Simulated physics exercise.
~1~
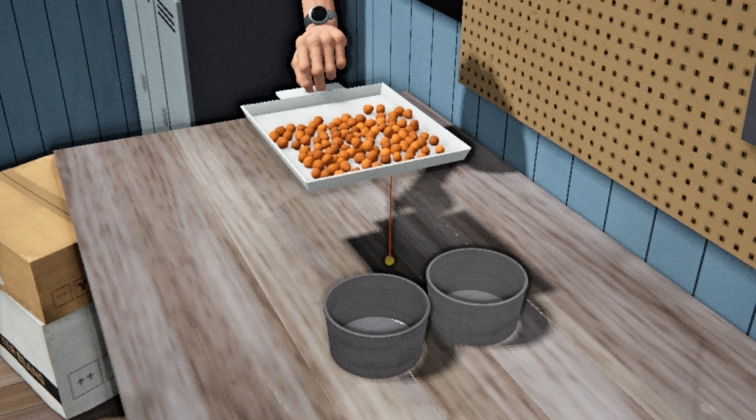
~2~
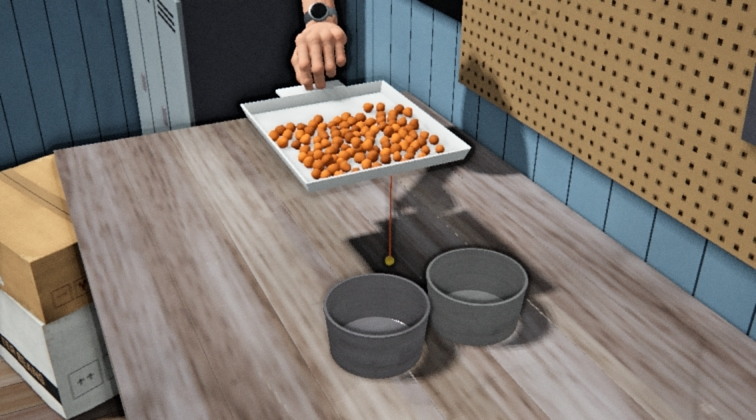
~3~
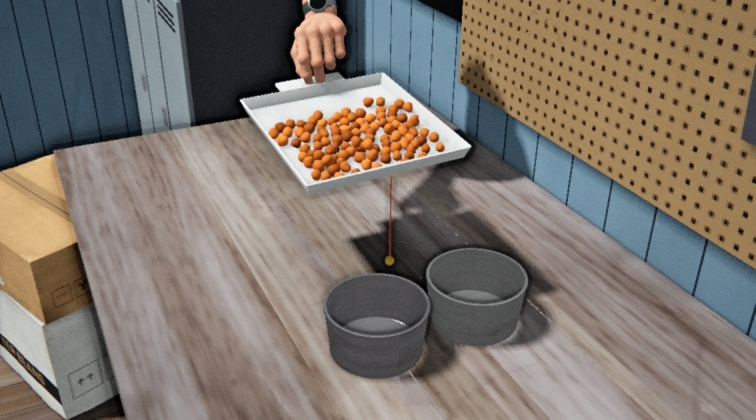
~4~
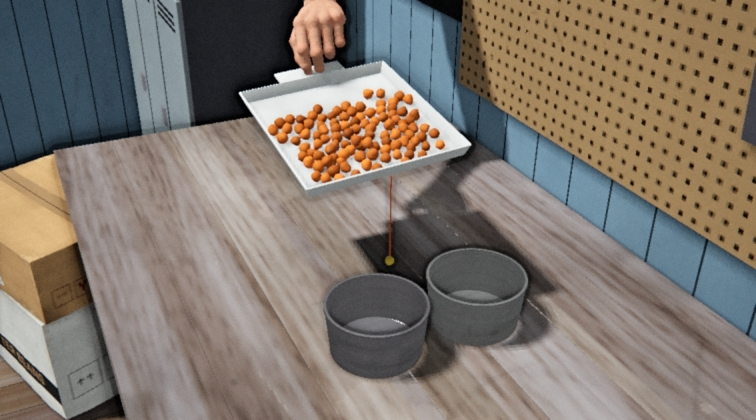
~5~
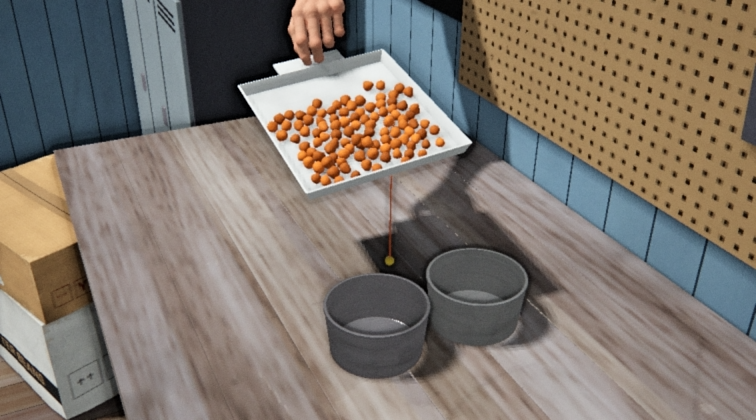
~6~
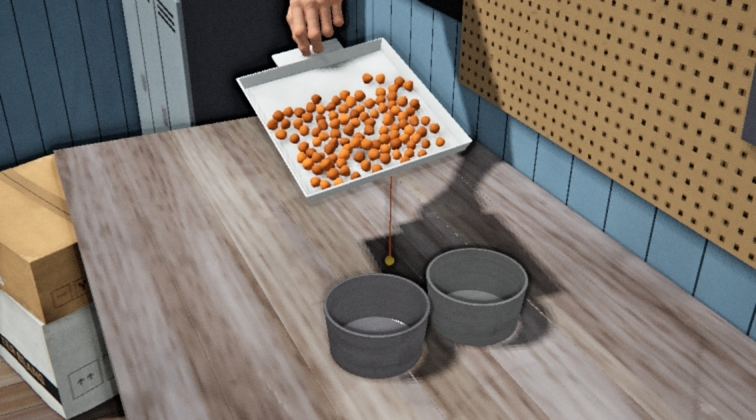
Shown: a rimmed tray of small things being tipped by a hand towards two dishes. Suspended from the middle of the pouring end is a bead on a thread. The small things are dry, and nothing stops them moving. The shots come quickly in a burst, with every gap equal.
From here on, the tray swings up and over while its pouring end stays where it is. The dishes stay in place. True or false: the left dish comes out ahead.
True.
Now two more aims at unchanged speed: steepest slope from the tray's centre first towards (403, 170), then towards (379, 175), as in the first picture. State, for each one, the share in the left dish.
I'd expect around 40 in a hundred first and around 60 in a hundred second.
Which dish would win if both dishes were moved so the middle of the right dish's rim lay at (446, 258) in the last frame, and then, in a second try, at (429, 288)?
Case one: The dish at left. Case two: The dish at left.
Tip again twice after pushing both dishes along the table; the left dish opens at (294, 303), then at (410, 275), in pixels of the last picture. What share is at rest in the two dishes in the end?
It would be roughly 80 per cent in the first placement and roughly 10 per cent in the second.
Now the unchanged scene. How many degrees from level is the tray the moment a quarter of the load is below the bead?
Roughly 80 degrees of tilt.
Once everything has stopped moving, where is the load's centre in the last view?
Roughly pixel (357, 342).
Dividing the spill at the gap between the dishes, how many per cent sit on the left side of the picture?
Close to 100 per cent.
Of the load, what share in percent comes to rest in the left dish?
Roughly 50 %.
Soon, tray tipped steeply; nearly all on the tray; a stray few outside both; a stray few in the air.
A while on, tray tipped past a quarter turn; about half in the left dish; about half outside both; a small part in the air.
Towards the end, tray tipped past a quarter turn; about half in the left dish; about half outside both.
Finally, tray tipped past a quarter turn; about half in the left dish; none in the right dish; about half outside both.
